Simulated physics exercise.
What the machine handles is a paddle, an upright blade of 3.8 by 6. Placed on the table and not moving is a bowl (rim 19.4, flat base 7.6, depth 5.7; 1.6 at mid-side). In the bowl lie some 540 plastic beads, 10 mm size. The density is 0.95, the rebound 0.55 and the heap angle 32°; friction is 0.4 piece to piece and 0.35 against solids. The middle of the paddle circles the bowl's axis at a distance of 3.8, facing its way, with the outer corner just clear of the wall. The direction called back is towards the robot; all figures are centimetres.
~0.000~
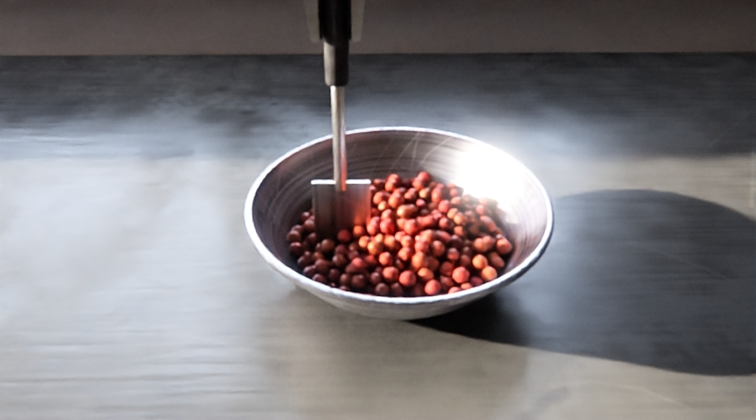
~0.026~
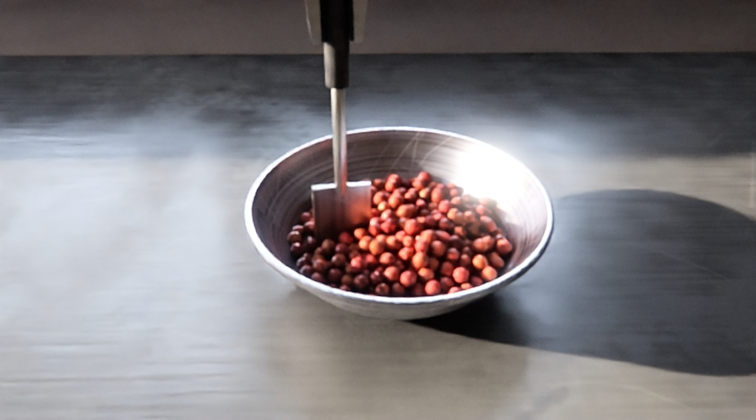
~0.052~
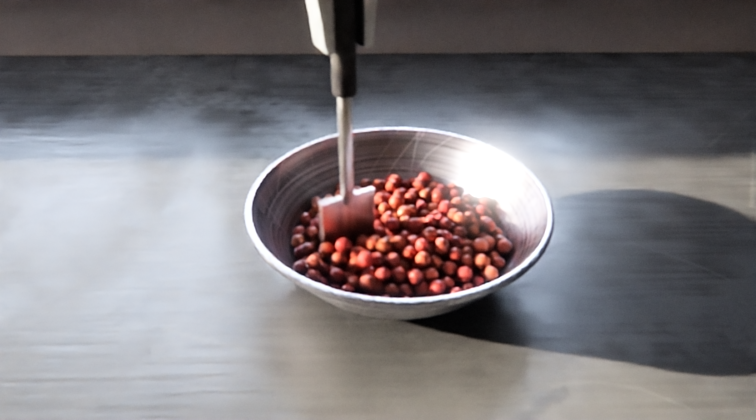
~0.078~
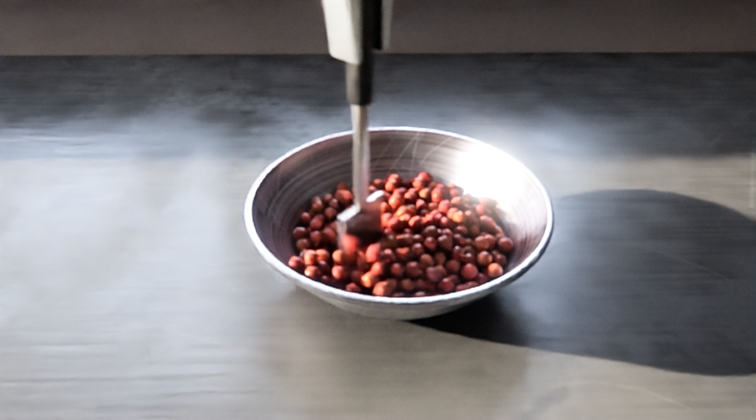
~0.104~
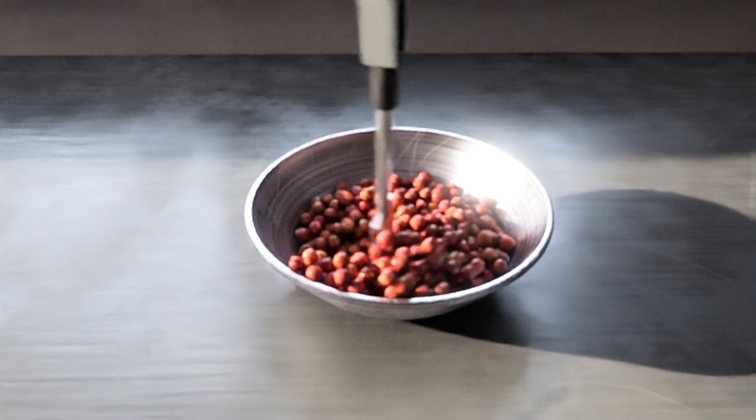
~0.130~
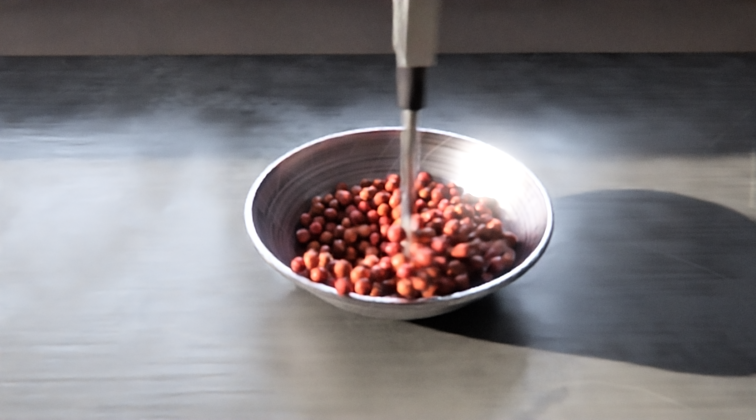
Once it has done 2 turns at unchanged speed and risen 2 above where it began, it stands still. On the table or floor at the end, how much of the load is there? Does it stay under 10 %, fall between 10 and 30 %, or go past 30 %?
It falls between 10 and 30 %.
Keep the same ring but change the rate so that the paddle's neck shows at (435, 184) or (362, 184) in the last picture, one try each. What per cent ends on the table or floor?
Near 30 in a hundred for the first and near 0 in a hundred for the second.
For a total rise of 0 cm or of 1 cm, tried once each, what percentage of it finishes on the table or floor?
Around 25 percent, then 25 percent.
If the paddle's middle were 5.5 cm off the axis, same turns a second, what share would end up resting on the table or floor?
It would be close to 20 per cent then.
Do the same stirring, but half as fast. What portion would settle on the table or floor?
That would be some 0 percent.
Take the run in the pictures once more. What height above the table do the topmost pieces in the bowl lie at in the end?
5.5 cm, give or take.
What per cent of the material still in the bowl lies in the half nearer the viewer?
Around 50 per cent of what the bowl keeps.
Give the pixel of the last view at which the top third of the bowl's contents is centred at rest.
The centre sits around (374, 230) in the last picture.
After 0.41 s, 338° round, highest piece 8 above the table; 456 in the bowl, 73 on the table or floor, 10 in flight or on the tool.
After 0.69 s, 221° round, highest piece 7 above the table; 437 in the bowl, 100 on the table or floor, 2 in flight or on the tool.
After 1.03 s, 0° round, highest piece 5 above the table; 433 in the bowl, 106 on the table or floor.
After 1.73 s, 0° round, highest piece 5 above the table; 433 in the bowl, 106 on the table or floor.
In the end, 433 in the bowl, 106 on the table or floor. That is 20 % on the table or floor.
